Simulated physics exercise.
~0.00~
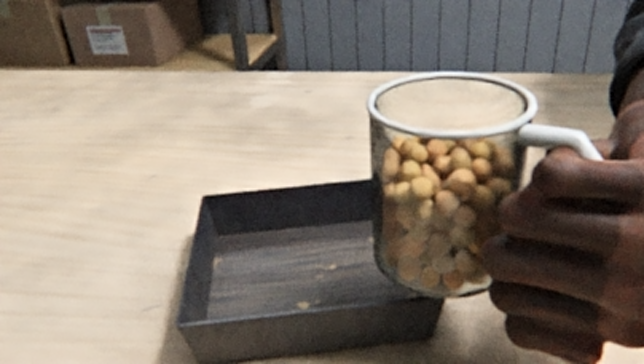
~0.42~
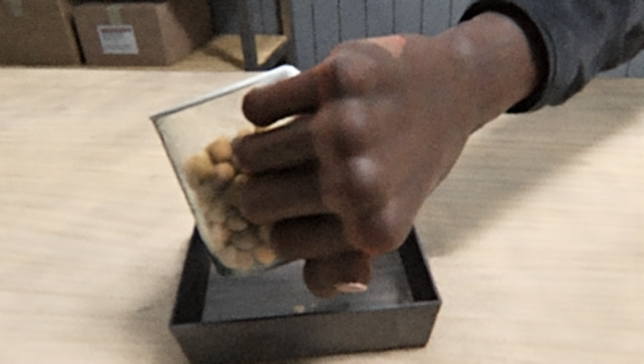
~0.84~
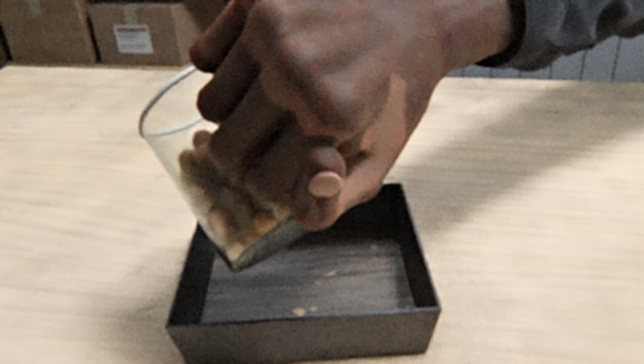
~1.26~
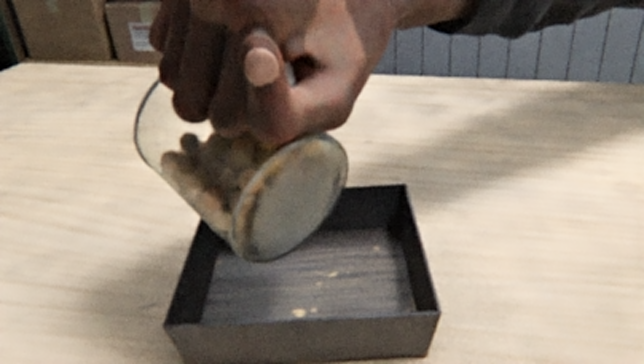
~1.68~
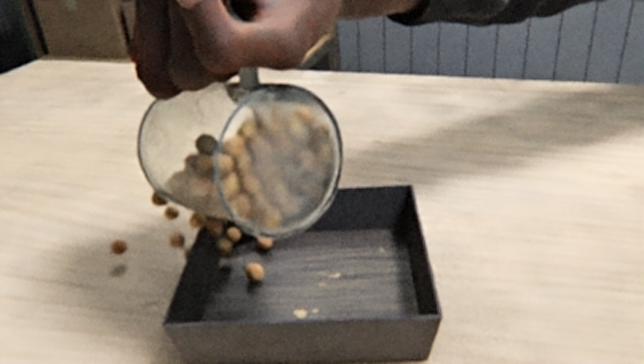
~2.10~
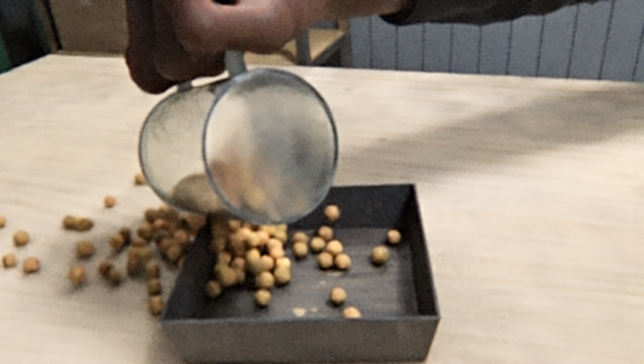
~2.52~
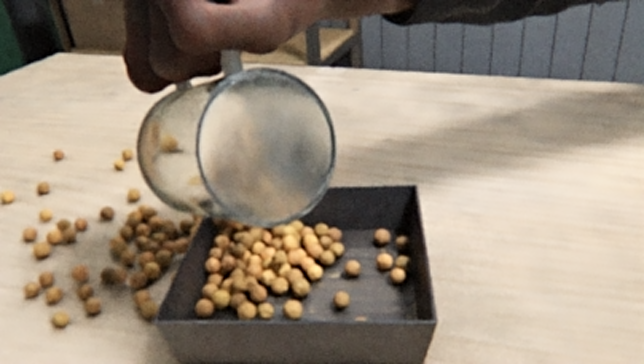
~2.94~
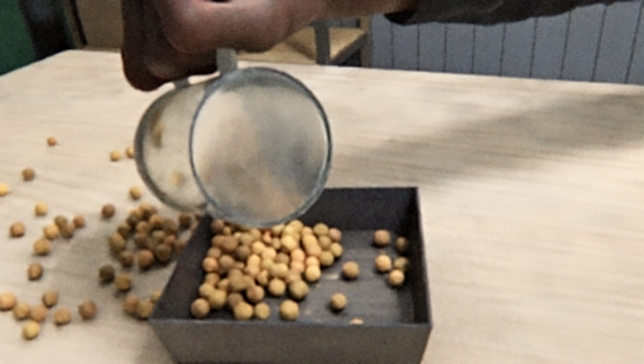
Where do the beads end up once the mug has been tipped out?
They end up split between two places, with a large share heaped in the dark tray and another large share scattered on the table to its left.
The clip opens with a hand holding a clear glass mug of round tan beads beside a shallow dark tray on a pale wooden table. The hand swings the mug left over the tray and tips it toward the left, the beads staying inside at first. As the mug goes past level, beads start falling from its rim near the tray's left wall. They then pour out quickly, some landing in the tray and others scattering across the table to the left. It ends with the emptied mug still held tilted above a heap in the tray and many beads lying outside.
